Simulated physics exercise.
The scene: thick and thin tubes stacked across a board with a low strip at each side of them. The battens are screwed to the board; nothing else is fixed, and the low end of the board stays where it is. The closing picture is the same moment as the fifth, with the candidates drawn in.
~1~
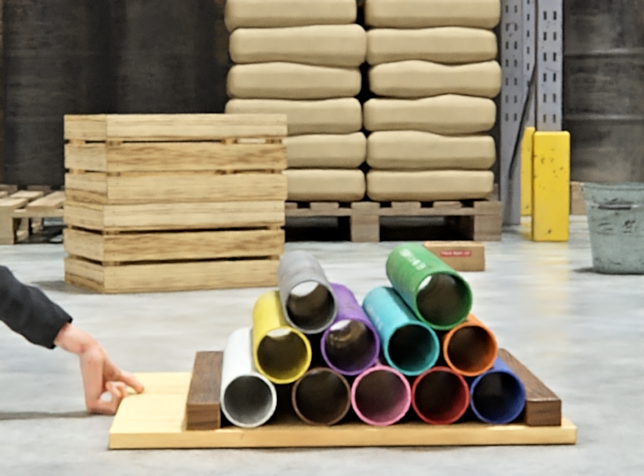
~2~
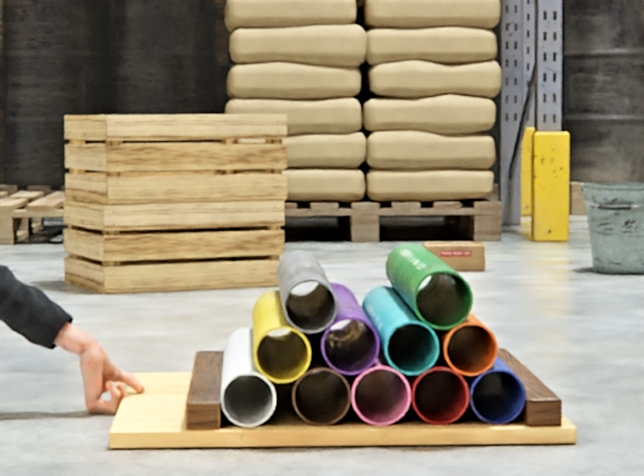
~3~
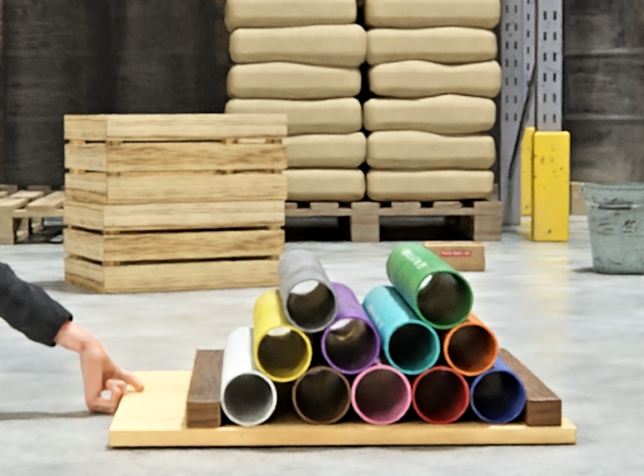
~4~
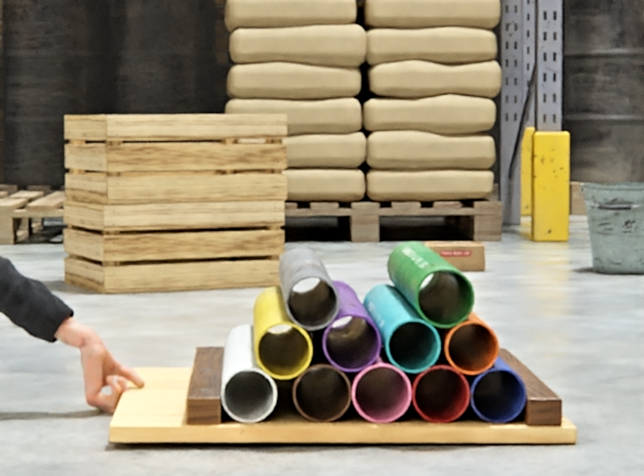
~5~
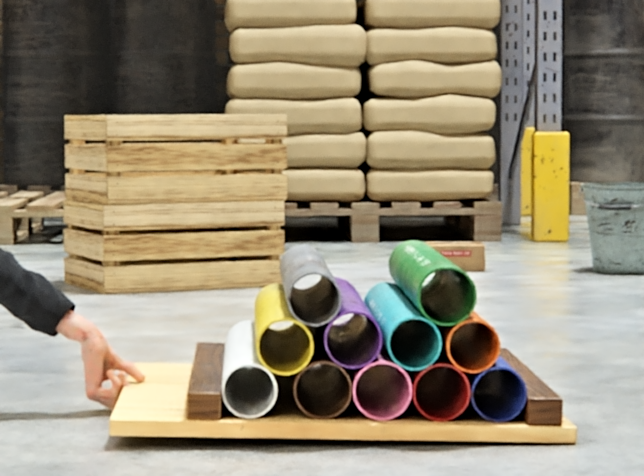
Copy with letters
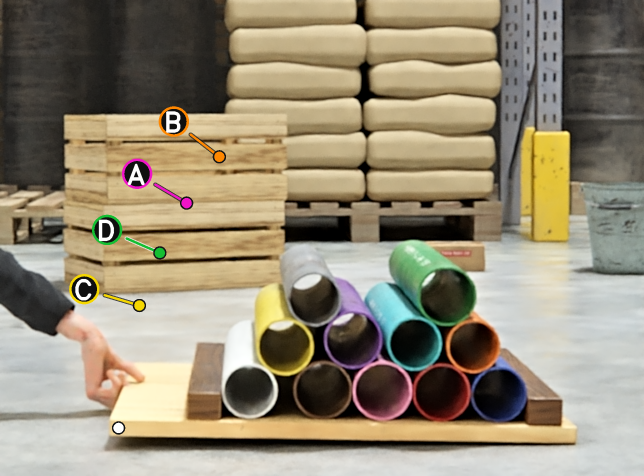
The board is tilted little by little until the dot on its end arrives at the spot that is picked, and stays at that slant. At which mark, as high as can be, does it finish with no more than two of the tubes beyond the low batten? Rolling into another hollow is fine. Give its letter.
Mark D is as high as it can go.
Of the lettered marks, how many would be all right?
Two of the four.
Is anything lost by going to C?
At C: No.
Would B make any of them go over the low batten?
Yes, at B.
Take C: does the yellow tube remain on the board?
The yellow tube: Yes.
On the copy, A at (186, 203); B at (220, 157); C at (140, 306); D at (160, 253); the white dot at (118, 428).
On D. First, board at 15°.
Then, board at 24°.
Finally, board at 24°, none over the low batten.
By contrast, A six over the low batten; B six over the low batten; C none over the low batten.
